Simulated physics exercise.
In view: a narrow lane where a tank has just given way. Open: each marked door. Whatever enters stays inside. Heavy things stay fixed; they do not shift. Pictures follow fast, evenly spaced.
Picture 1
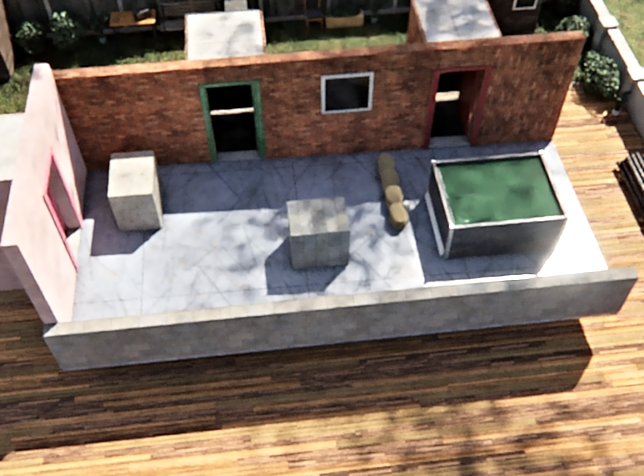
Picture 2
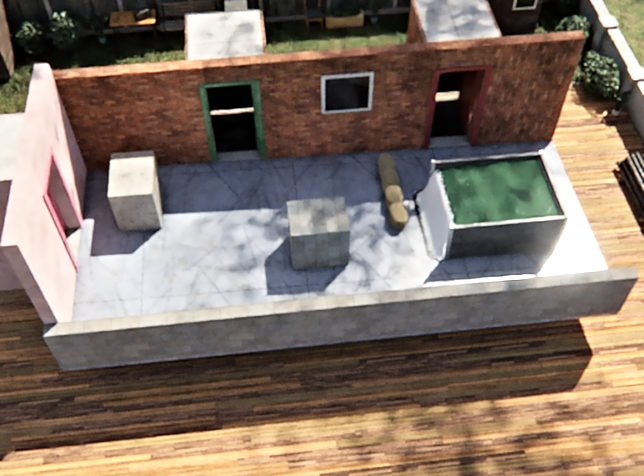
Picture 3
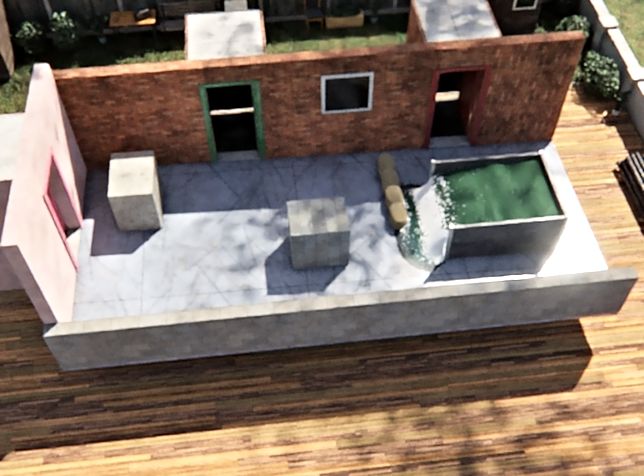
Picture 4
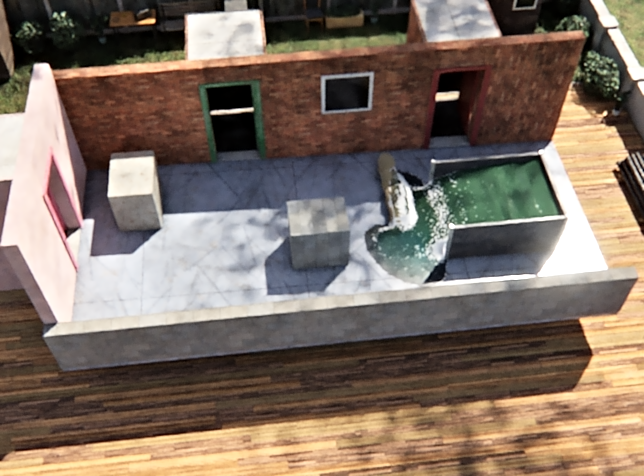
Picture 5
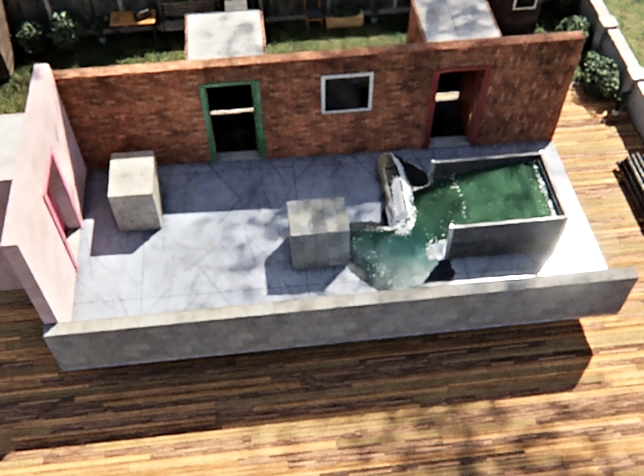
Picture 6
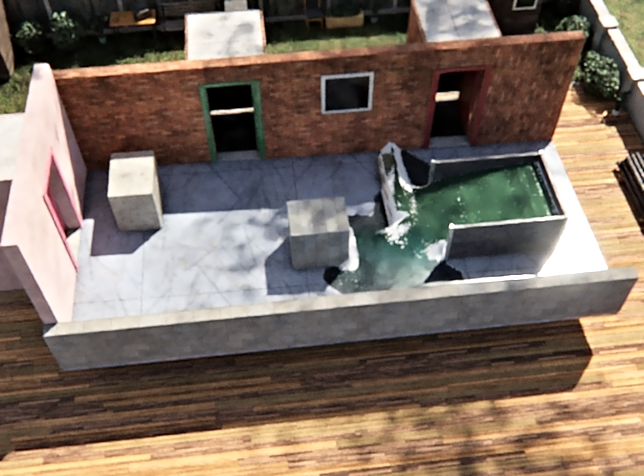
The footage shows a walled courtyard with pale blocks and a tank of green water, whose left side opens as water pours out, surges against a low tan object, then spreads left across the paving to the central block.
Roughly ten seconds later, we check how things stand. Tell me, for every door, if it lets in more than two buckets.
Result: Green door: Over two pails; pink door: Over two pails; red door: Over two pails.
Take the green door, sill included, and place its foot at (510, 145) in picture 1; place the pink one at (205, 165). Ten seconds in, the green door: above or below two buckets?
Here the green door remains within bounds.
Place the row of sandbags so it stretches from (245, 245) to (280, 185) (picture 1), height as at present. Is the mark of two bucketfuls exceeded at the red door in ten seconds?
Red door: Falls short.
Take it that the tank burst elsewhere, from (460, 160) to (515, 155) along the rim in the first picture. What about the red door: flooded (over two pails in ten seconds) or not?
Note: Red door admits more.
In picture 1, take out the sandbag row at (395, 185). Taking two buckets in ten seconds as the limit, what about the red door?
Red falls short.
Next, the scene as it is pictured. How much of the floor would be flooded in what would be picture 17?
The answer is around 50 per cent.
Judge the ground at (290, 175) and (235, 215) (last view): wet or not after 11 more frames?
The first spot inundated, the second not yet wet.
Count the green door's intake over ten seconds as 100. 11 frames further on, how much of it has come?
Around 0 percent.
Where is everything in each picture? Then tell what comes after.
The first frame shows still water in the open tank at (498, 191).
In the second frame, the front is at (424, 192), out from the gap at (440, 214).
In the third frame, the front is at (400, 191), out from the gap at (440, 217).
In the fourth frame, the front is at (396, 174), out from the gap at (439, 218).
In the fifth frame, water pours out at (439, 218) and has run to (350, 265).
In the sixth frame, water pours out at (439, 219) and has run to (330, 279).
A moment on, water covers 30 % of the floor; the green door not reached, the pink door not reached, the red door wet at the sill, nothing in.
Next, water covers 50 % of the floor; the green door wet at the sill, nothing in, the pink door not reached, the red door under two buckets in.
Then, water covers 85 % of the floor; the green door under two buckets in, the pink door wet at the sill, nothing in, the red door over two buckets in.
Later, water covers 95 % of the floor; the green door under two buckets in, the pink door over two buckets in, the red door over two buckets in.
In the end, water covers 90 % of the floor; the green door over two buckets in, the pink door over two buckets in, the red door over two buckets in.
